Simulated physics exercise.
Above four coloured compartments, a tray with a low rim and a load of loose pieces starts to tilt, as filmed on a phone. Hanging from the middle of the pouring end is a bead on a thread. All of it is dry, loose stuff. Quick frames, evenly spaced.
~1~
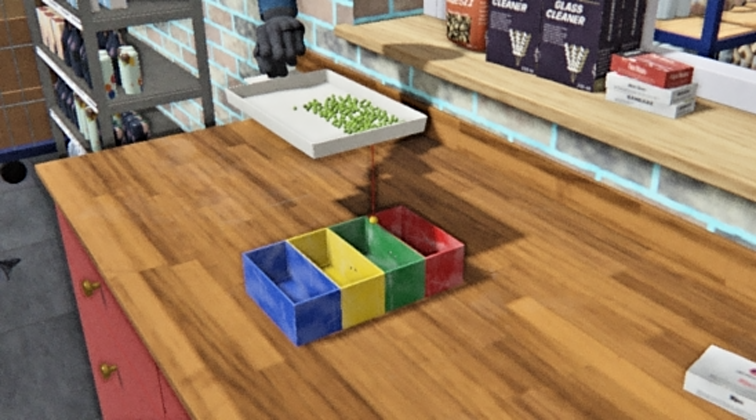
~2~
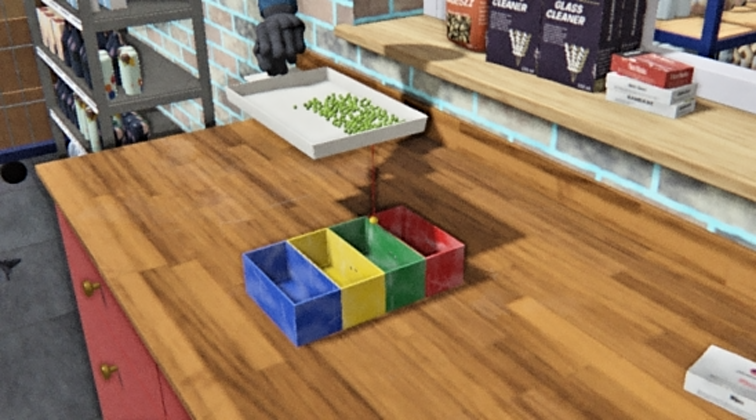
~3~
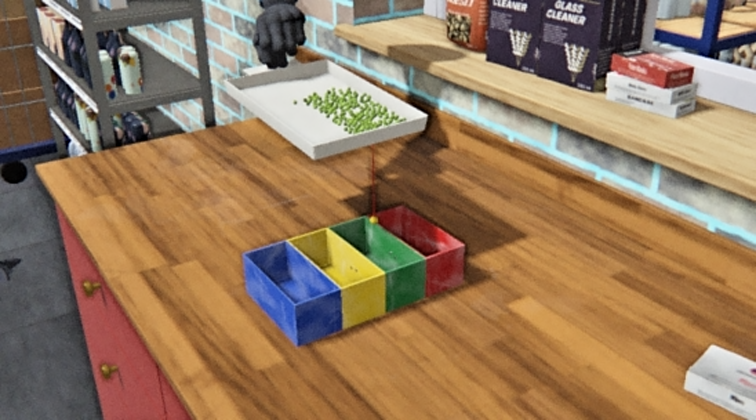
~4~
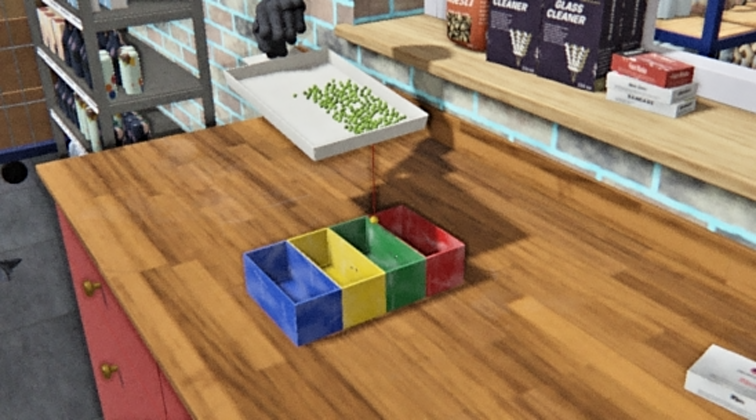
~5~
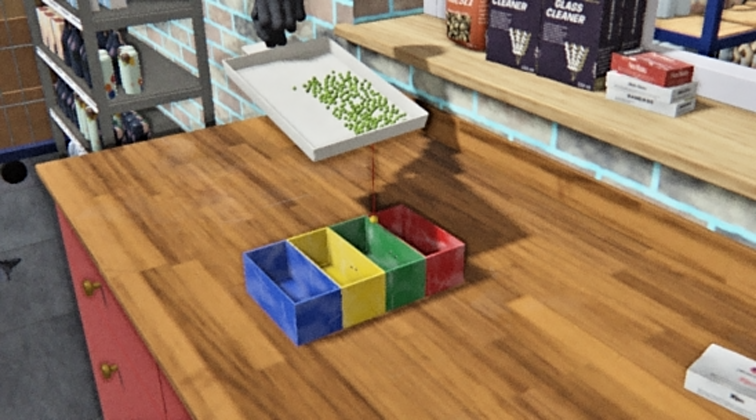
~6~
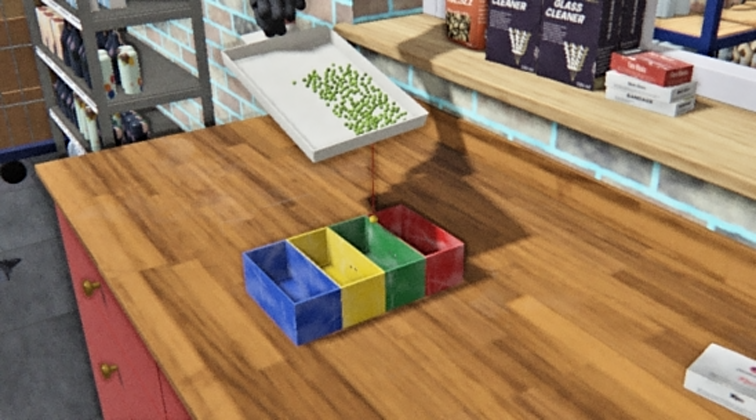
We see a dark gloved hand at the far end of a white tray of green peas, above blue, yellow, green and red compartments on a wooden counter; the tray gradually tilts, its far end rising while the compartments stay still.
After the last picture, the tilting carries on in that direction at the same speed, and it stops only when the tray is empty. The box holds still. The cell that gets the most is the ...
... Yellow one.
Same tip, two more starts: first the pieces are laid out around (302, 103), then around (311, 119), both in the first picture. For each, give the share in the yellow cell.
Around 80 in a hundred the first time, around 80 in a hundred the second.
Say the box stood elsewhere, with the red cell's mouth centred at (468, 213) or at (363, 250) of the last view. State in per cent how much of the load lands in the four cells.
You'd get near 60 percent first and near 90 percent next.
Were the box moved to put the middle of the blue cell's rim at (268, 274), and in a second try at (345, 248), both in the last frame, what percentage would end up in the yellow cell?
I'd expect some 50 percent, and then some 20 percent.
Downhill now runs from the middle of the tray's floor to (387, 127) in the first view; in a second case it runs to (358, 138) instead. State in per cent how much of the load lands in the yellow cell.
I'd put it at some 0 % and then some 20 %.
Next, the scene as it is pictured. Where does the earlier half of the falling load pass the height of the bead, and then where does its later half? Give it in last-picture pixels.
Starting near (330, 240), moving on to near (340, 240).
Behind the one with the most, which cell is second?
The answer is the green cell.
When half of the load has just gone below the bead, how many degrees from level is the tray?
Roughly 110 degrees at that moment.
Soon, tray tipped steeply; nearly all on the tray; a stray few falling or outside the box.
A while on, tray tipped right over; nearly all on the tray; a stray few in the yellow cell; a stray few in the blue cell; a small part falling or outside the box.
Towards the end, tray tipped past a quarter turn; about two thirds in the yellow cell; about a quarter in the green cell; a stray few in the red cell; a stray few in the blue cell; a stray few falling or outside the box.
Finally, tray tipped past a quarter turn; about two thirds in the yellow cell; about a quarter in the green cell; a stray few in the red cell; a stray few in the blue cell; a stray few outside the box.
